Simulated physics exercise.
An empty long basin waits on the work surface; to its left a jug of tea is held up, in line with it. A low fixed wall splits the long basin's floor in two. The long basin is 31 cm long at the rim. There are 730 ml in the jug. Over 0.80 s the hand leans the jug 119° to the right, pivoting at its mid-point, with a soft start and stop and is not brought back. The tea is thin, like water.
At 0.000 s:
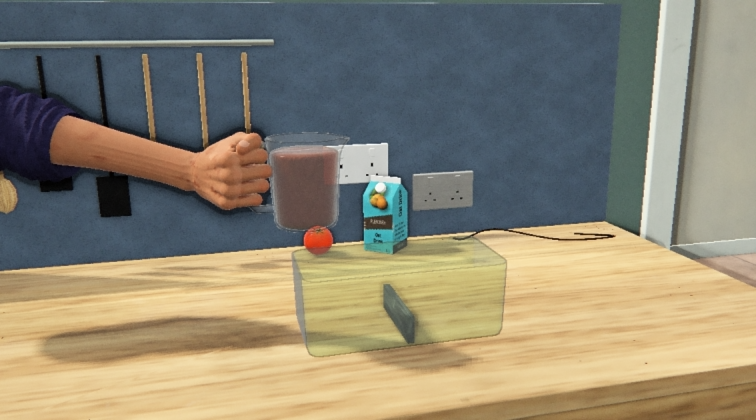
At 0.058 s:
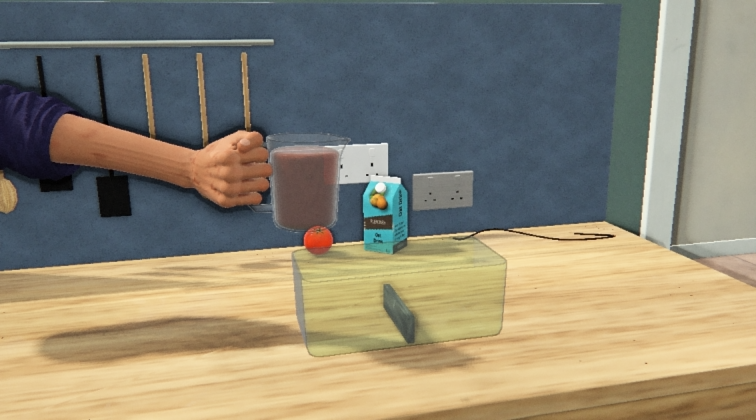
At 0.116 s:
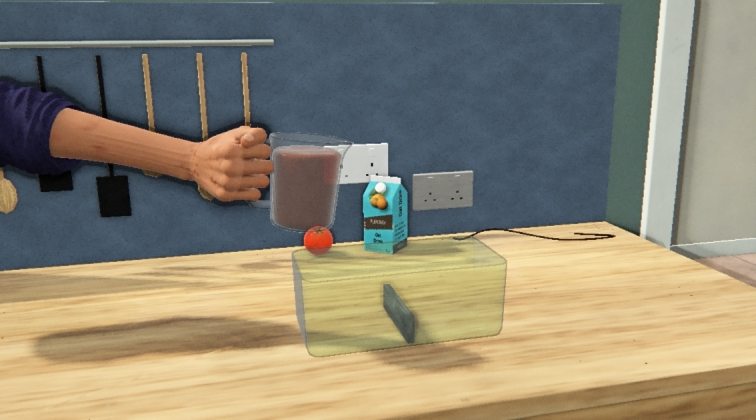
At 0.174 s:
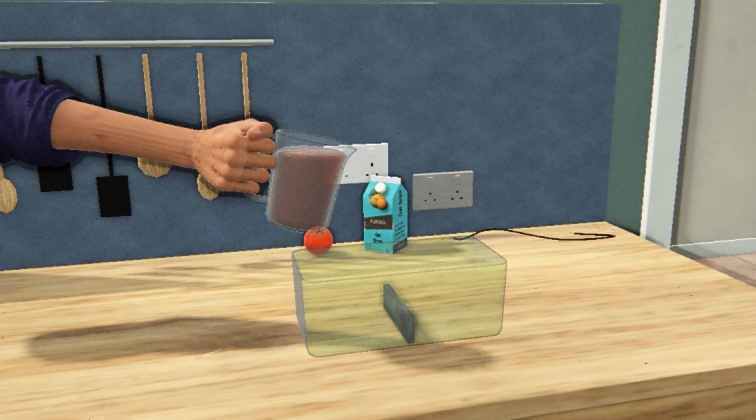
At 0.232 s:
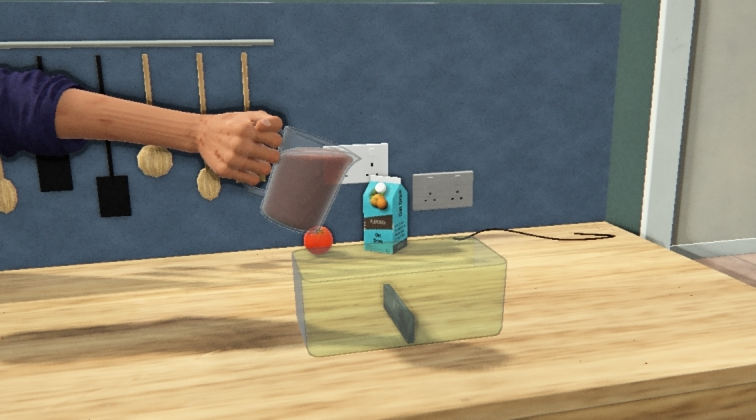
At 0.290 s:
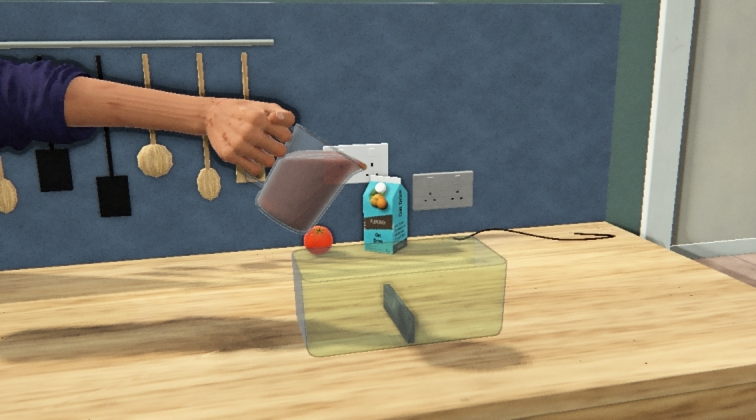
On a wooden kitchen worktop, a hand held up a clear jug of brownish tea near a tomato, a blue carton and an empty see-through basin, then steadily leaned the jug over to the right.
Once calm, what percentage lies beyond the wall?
The far part has some 31 per cent.
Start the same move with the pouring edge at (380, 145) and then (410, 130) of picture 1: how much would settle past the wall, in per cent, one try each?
First 75, then 80 per cent.
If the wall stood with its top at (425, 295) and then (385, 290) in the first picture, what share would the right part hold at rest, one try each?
First 5, then 50 per cent.
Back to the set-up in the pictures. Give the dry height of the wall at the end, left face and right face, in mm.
Left about 20 mm, right about 32 mm.
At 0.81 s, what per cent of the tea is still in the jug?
Near 6 in a hundred.
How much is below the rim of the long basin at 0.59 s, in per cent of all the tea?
About 26 per cent.
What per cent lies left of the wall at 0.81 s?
Near 58 in a hundred.
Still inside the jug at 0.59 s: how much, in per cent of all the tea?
Some 52 per cent.
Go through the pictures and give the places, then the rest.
In the first picture, it leans 0°; its right rim is at (349, 137); the tea meets the walls at (269, 152) and (338, 149); the long basin's rim runs from (297, 267) to (490, 249); the wall's top is at (398, 301).
In the second picture, it leans 2°; its right rim is at (350, 138); the tea meets the walls at (269, 152) and (339, 149).
In the third picture, it leans 6°; its right rim is at (353, 142); the tea meets the walls at (272, 150) and (341, 151).
In the fourth picture, it leans 13°; its right rim is at (357, 148); the tea meets the walls at (275, 152) and (346, 152).
In the fifth picture, it leans 23°; its right rim is at (362, 157); the tea meets the walls at (276, 163) and (353, 155).
In the sixth picture, it leans 35°; its right rim is at (365, 169); the tea meets the walls at (269, 175) and (358, 162); 1 per cent is over the edge.
By 0.59 s the tilt is 100° and 52 per cent is still to pour, 7 is left of the wall and 19 right of it.
By 0.81 s the tilt is 119° and 6 per cent is still to pour, 58 is left of the wall and 30 right of it.
By 1.05 s the tilt is 119° and 0 per cent is still to pour, 66 is left of the wall and 30 right of it.
By 1.30 s the tilt is 119° and 0 per cent is still to pour, 66 is left of the wall and 31 right of it.
At rest 66 per cent lies left of the wall, 31 right of it and 3 outside.
